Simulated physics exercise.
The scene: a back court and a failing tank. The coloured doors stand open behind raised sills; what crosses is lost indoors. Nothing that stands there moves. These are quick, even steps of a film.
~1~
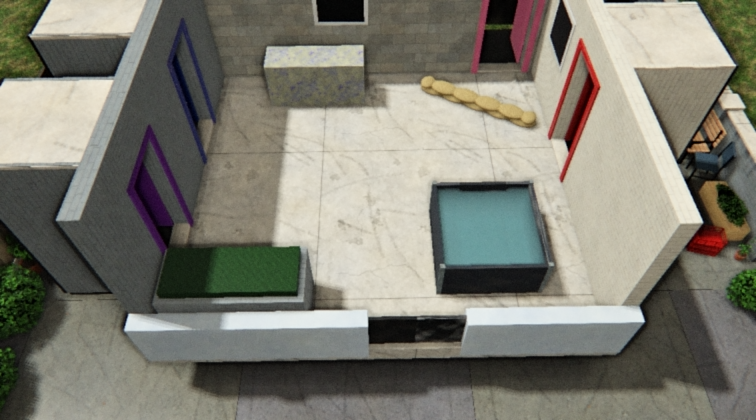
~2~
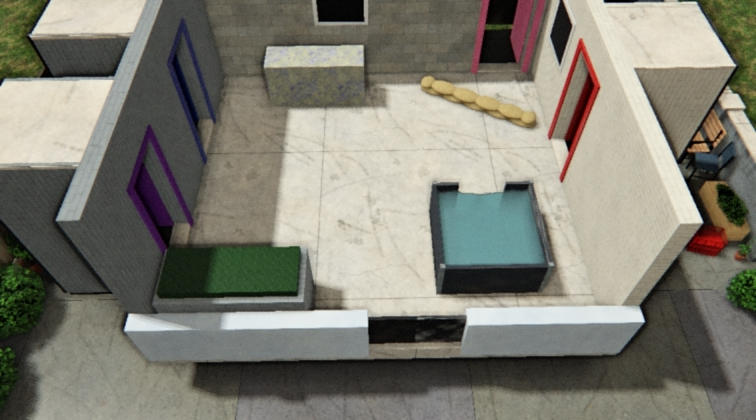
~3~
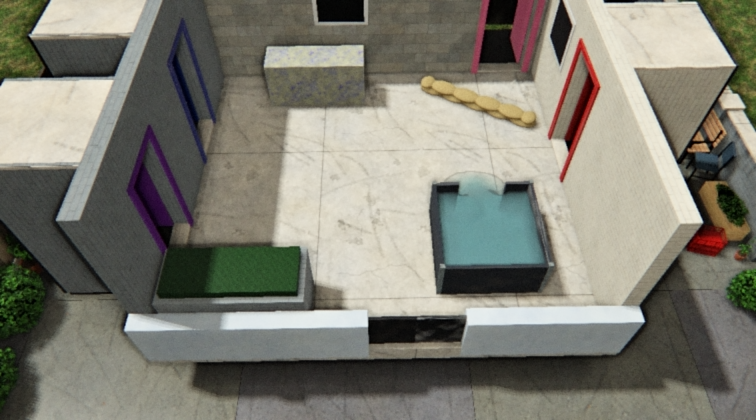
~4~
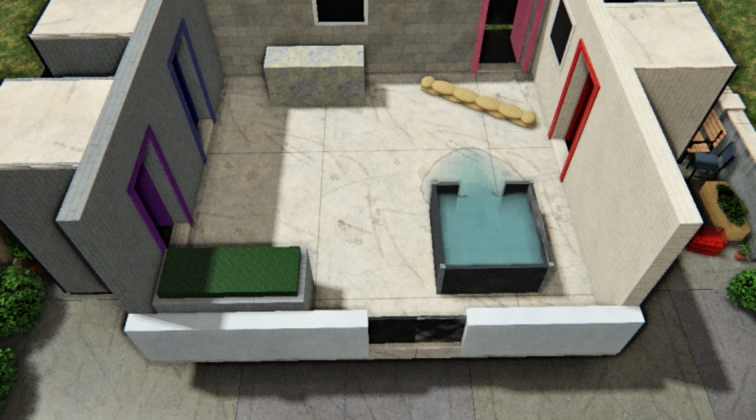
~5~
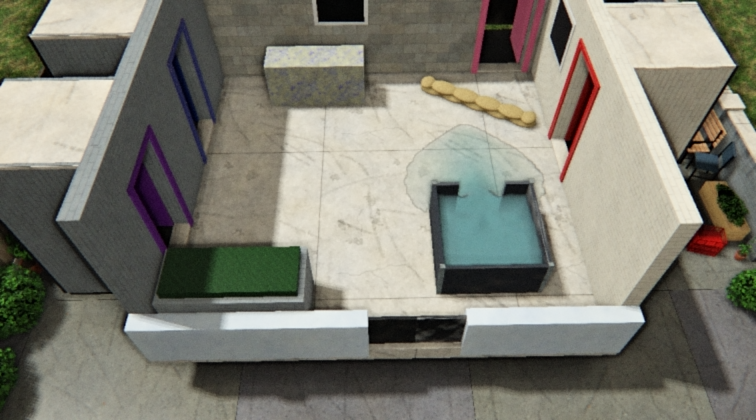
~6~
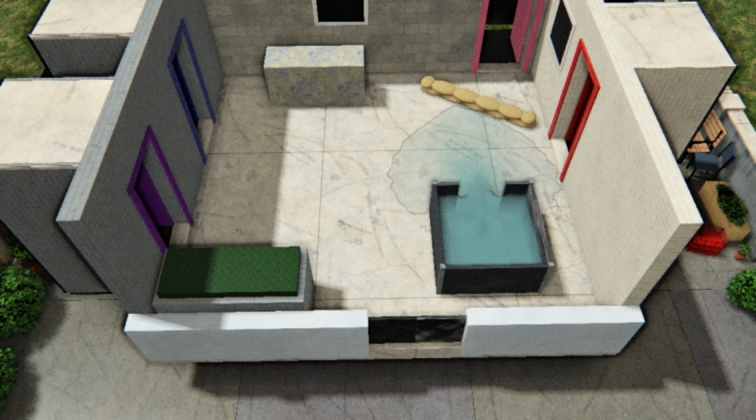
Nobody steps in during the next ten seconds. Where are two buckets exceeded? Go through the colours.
The red door floods; the purple door holds within the limit; the blue door holds within the limit; the pink door floods.
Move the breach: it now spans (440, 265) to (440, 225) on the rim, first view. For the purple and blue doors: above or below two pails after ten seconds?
Purple door takes more; blue door lets less in.
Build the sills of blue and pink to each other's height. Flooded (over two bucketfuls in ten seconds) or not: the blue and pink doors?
Then: Blue is over, pink stays under.
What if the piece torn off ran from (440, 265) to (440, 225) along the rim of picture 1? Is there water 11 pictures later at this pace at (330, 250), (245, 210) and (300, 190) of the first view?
In that order: Awash, under water, covered.
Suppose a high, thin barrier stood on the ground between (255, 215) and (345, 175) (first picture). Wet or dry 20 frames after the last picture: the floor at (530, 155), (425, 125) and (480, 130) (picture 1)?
In turn: Flooded, wet, flooded.
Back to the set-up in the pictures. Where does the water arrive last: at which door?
It is the door marked purple.
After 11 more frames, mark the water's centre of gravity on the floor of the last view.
Around (459, 185).
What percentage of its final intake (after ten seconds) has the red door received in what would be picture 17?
Roughly 25 per cent.
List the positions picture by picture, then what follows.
In the first frame, still water in the water tank at (489, 226).
In the second frame, water pours out on the water tank's far side and has run to a hidden place.
In the third frame, the front is at (467, 175), out from the gap on the water tank's far side.
In the fourth frame, the front is at (477, 152), out from the gap on the water tank's far side.
In the fifth frame, the front is at (470, 128), out from the gap on the water tank's far side.
In the sixth frame, water pours out on the water tank's far side and has run to (457, 108).
A moment on, water covers 25 % of the floor; the red door under two buckets in, the purple door not reached, the blue door not reached, the pink door not reached.
Next, water covers 35 % of the floor; the red door over two buckets in, the purple door not reached, the blue door not reached, the pink door wet at the sill, nothing in.
Then, water covers 40 % of the floor; the red door over two buckets in, the purple door not reached, the blue door not reached, the pink door under two buckets in.
Later, water covers 65 % of the floor; the red door over two buckets in, the purple door wet at the sill, nothing in, the blue door wet at the sill, nothing in, the pink door over two buckets in.
In the end, water covers 85 % of the floor; the red door far over two buckets in, the purple door wet at the sill, nothing in, the blue door wet at the sill, nothing in, the pink door over two buckets in.
